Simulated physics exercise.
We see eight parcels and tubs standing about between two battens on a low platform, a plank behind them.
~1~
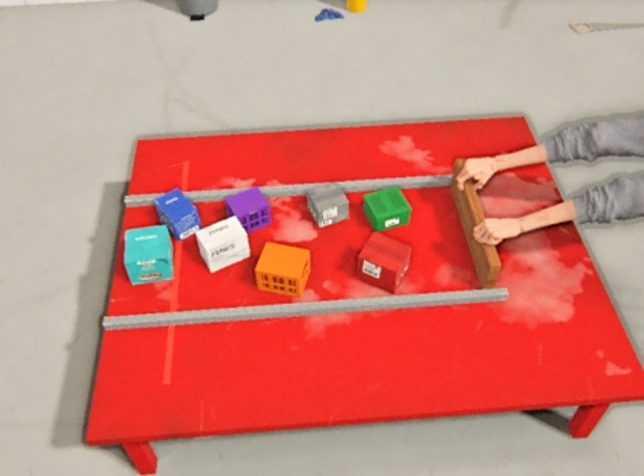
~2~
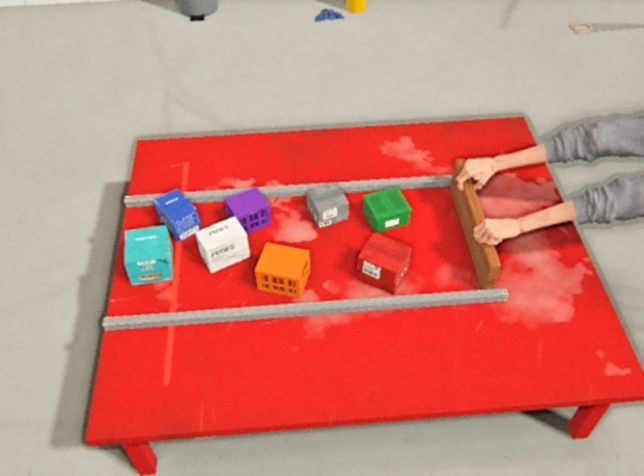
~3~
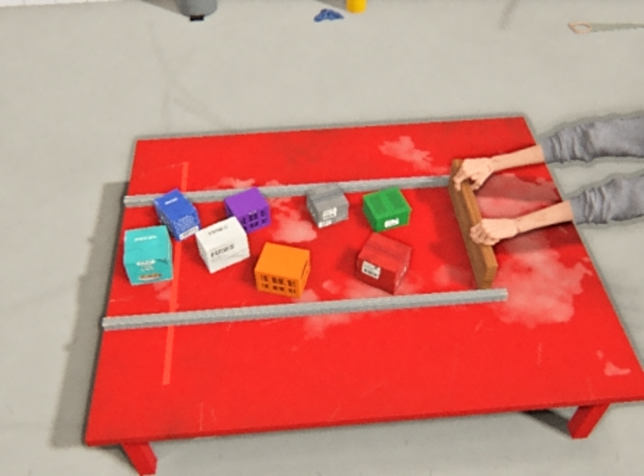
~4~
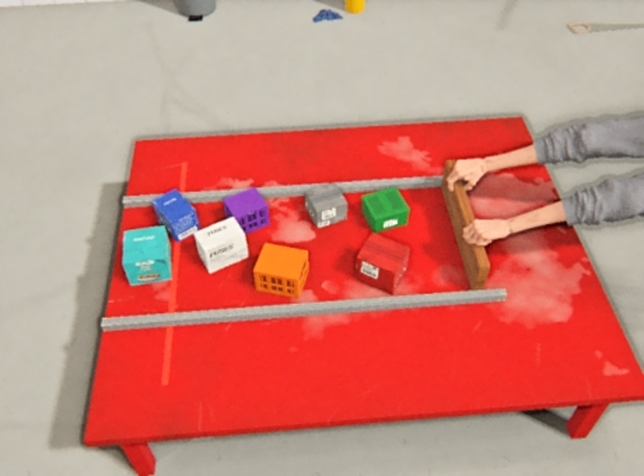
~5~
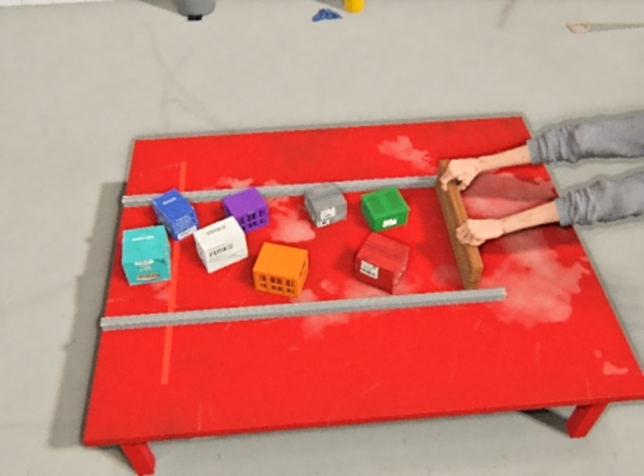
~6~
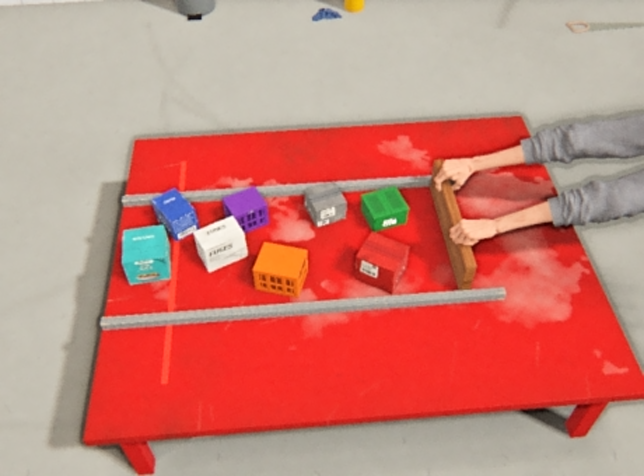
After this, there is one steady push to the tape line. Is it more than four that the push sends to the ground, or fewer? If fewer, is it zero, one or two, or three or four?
Fewer - three or four.
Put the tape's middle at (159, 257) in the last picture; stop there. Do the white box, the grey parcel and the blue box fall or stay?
Looking at each in turn, the white box is still there, the grey parcel is gone, and the blue box is gone.
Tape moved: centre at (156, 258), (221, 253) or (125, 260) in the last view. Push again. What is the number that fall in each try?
5, 1, 8.
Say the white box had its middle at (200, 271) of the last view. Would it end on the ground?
Started there, the object drops over the edge.
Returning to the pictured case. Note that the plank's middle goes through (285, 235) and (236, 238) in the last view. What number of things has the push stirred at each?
The number moved is 6 and then 8.
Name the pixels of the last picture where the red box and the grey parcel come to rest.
The red box stops around (147, 291); the grey parcel around (122, 216).
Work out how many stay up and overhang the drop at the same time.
The tally is 2.
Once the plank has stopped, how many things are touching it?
Total: 3.
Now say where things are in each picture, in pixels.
Turquoise box (149, 255); blue box (178, 215); white box (223, 244); plank (473, 222); tape (178, 256), in the first frame.
Blue box (178, 215); orange crate (283, 271), in the second frame.
White box (223, 245); grey parcel (327, 205), in the third frame.
Turquoise box (148, 256); red box (382, 264), in the fourth frame.
Blue box (176, 215); green tote (384, 210), in the fifth frame.
Turquoise box (147, 255); blue box (176, 215); white box (221, 244); plank (451, 223); tape (175, 256), in the sixth frame.
Soon after, none off yet; turquoise box at rest near (147, 255); blue box at rest near (176, 215); white box at rest near (221, 244).
Then, none off yet; turquoise box at rest near (147, 255); blue box moved about its own width near (148, 215); white box at rest near (221, 244).
By the end, the number that fall off is three or four; fallen, purple crate, blue box and turquoise box.
